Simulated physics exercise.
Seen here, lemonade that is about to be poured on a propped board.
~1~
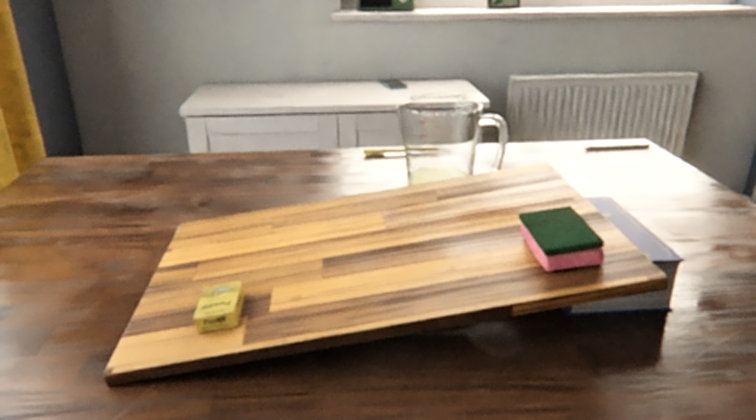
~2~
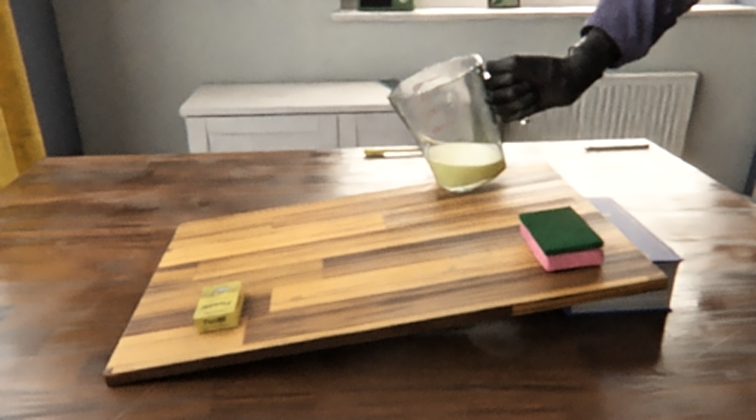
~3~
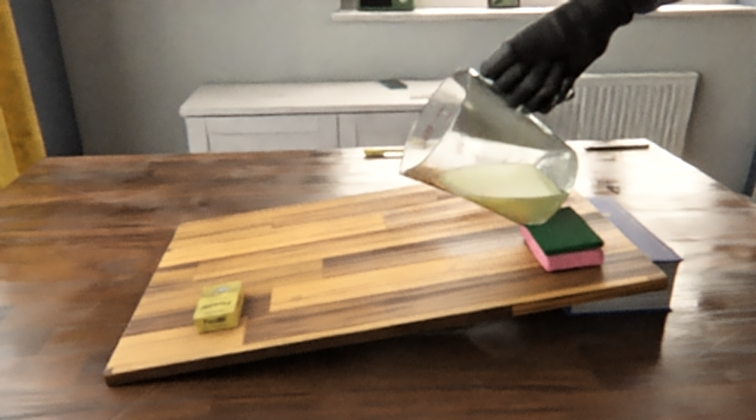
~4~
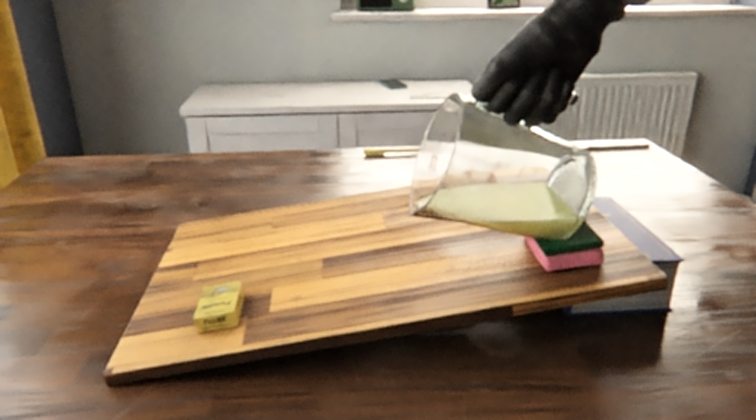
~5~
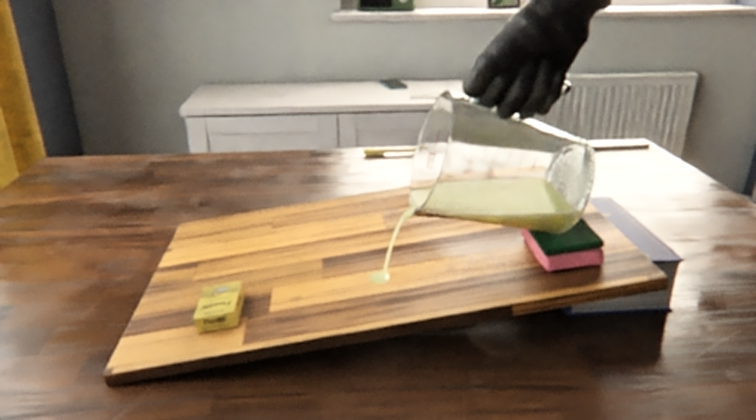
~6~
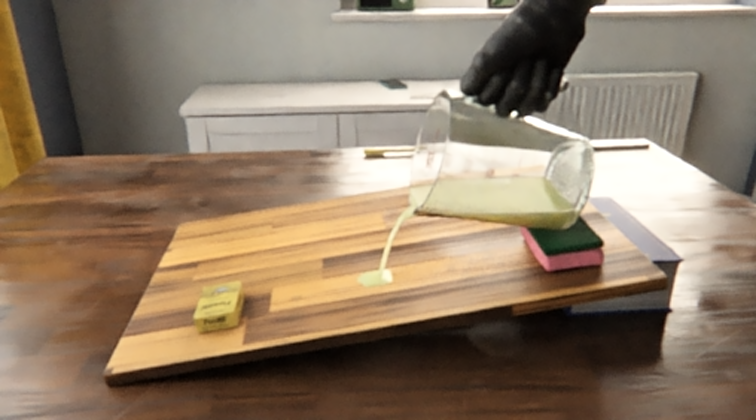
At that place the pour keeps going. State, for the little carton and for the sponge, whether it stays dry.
On the left the little carton: No, it gets wet. On the right the sponge: Yes, it stays dry.
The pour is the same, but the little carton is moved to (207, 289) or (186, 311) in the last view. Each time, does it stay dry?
Case one: Contact. Case two: Contact.
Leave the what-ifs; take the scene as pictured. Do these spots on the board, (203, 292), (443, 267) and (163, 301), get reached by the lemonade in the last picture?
Going in order, the first is covered by the spill, the second out of reach, and the third covered by the spill.
A moment on, it runs down to the left; the little carton is reached; the sponge is untouched.
Further on, it runs down to the left and off the end; the little carton is reached; the sponge is untouched.
When it is over, it runs down to the left and off the end; the little carton is reached; the sponge is untouched.
